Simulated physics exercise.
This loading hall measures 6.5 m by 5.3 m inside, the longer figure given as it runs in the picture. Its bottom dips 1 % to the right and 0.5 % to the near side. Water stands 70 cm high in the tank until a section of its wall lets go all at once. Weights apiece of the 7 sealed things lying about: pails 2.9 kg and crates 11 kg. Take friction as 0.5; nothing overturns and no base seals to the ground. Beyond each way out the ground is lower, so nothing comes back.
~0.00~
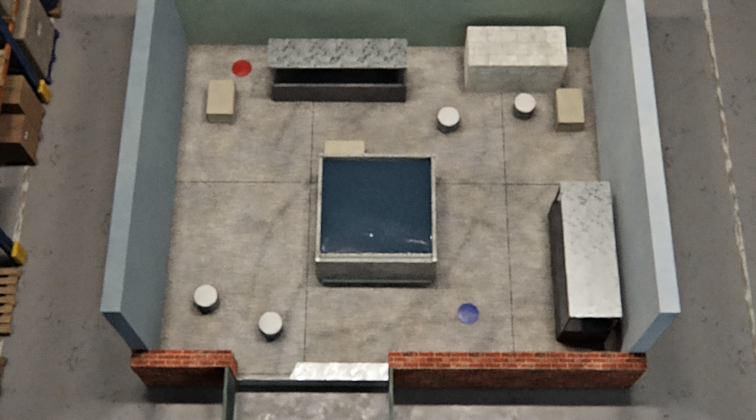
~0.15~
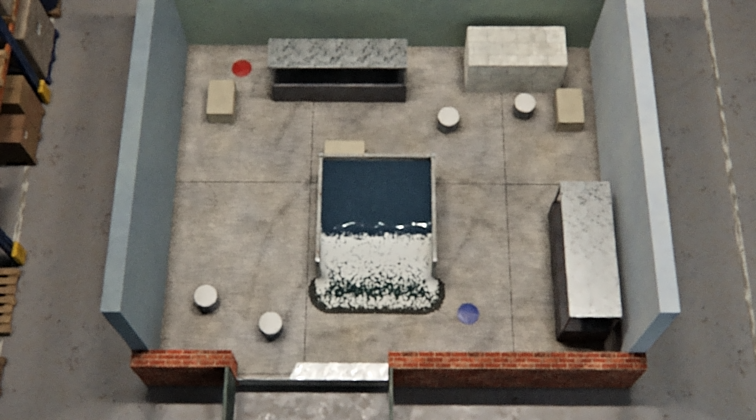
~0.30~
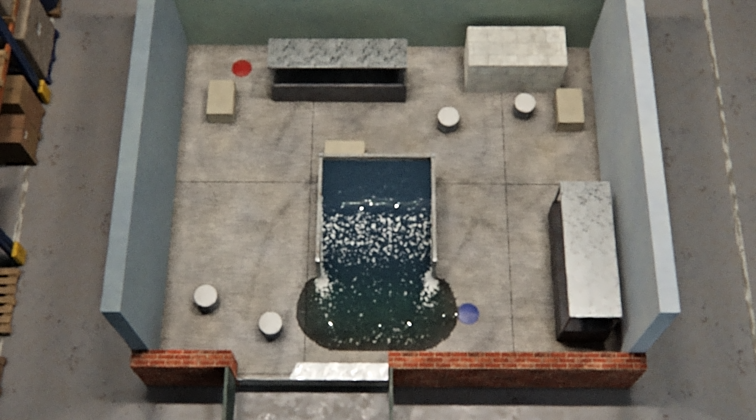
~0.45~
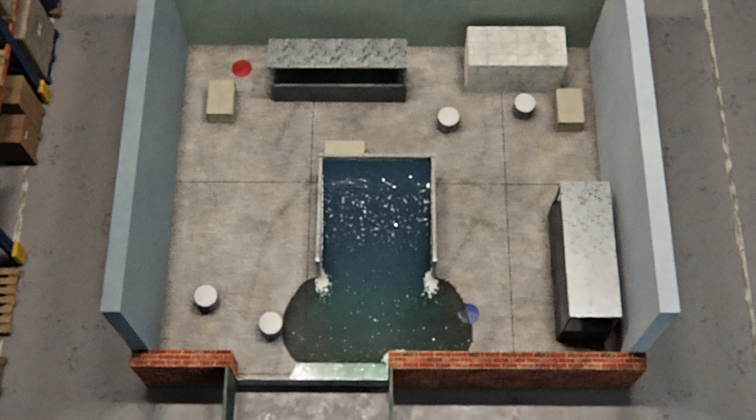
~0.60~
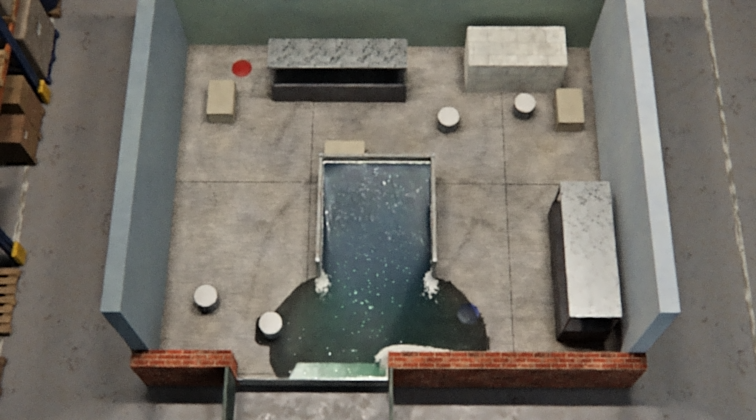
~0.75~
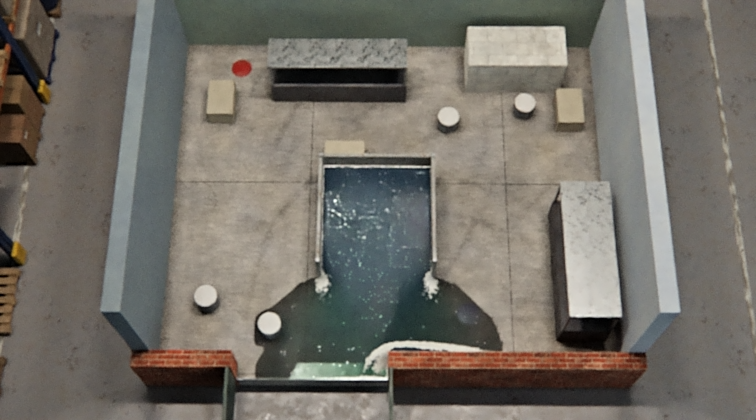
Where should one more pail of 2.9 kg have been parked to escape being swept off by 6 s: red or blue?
Put it on red.
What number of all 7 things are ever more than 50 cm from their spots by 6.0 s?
I count 2.
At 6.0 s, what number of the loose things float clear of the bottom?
At that moment 3.
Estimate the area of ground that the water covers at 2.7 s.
About 13 m2.
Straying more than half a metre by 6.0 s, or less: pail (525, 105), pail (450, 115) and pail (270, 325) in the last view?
In turn: Over, short of it, past it.
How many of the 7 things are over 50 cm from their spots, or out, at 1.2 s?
By then 0.
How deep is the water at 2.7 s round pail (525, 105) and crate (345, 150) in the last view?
Roughly 0 and 0 cm.
After 1.2 s on red it would be 0 cm off in 0 cm of water; on blue it would be 42 cm off in 2 cm of water.
After 2.7 s on red it would be 0 cm off in 0 cm of water; on blue it would be 174 cm off in 4 cm of water.
After 4.2 s on red it would be 0 cm off in 0 cm of water; on blue it would be 315 cm off in 3 cm of water.
After 6.0 s on red it would be 0 cm off in 0 cm of water; on blue it would be 354 cm off in 4 cm of water.
